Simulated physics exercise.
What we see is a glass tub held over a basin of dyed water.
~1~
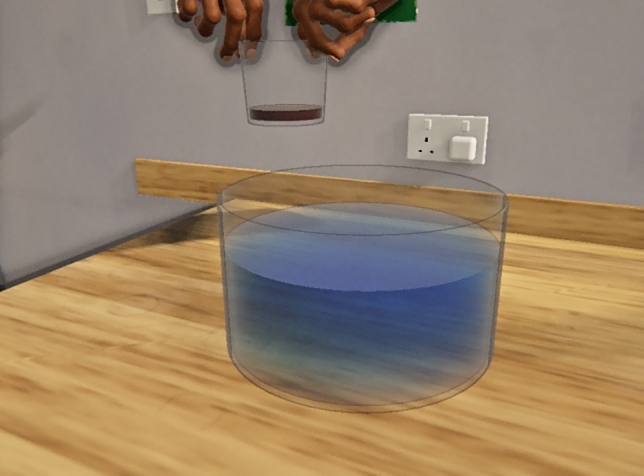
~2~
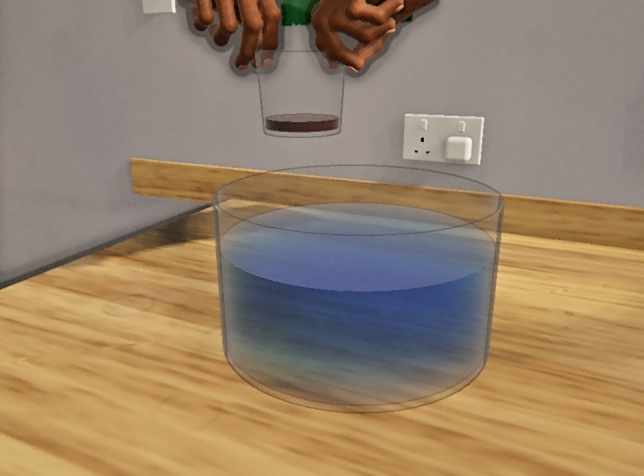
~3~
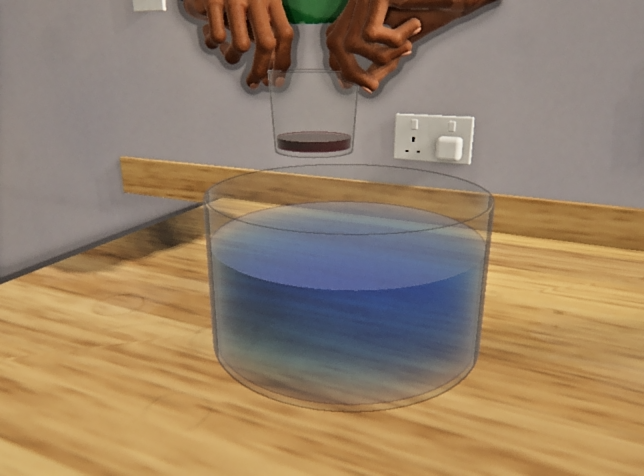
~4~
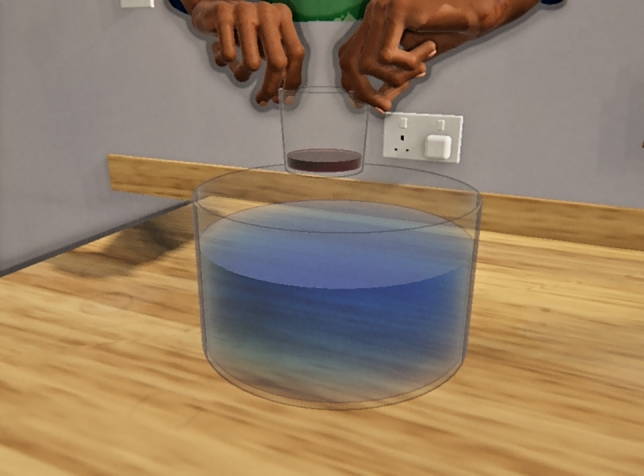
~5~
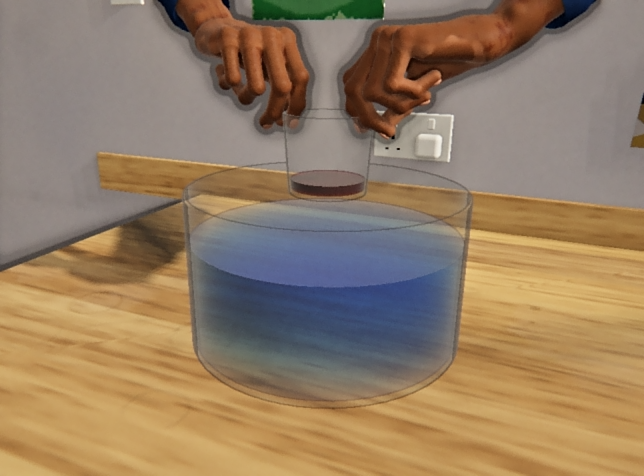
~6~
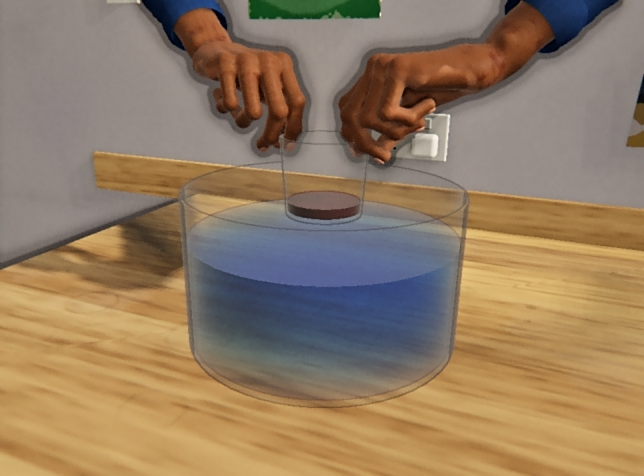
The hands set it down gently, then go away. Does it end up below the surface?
No.
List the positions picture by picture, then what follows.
In the first picture, tub (285, 80) nearly empty; above the basin.
In the second picture, tub nearly empty, surface at (302, 118); coming down.
In the third picture, tub (314, 109) nearly empty; lower.
In the fourth picture, tub nearly empty, surface at (324, 156); lower still.
In the fifth picture, tub (328, 151) nearly empty; close to the surface.
In the sixth picture, tub nearly empty, surface at (324, 200); just over the surface.
Shortly, the tub dips into the dyed water.
Then, it bobs and steadies.
At the finish, the tub floats with about half of its side showing.
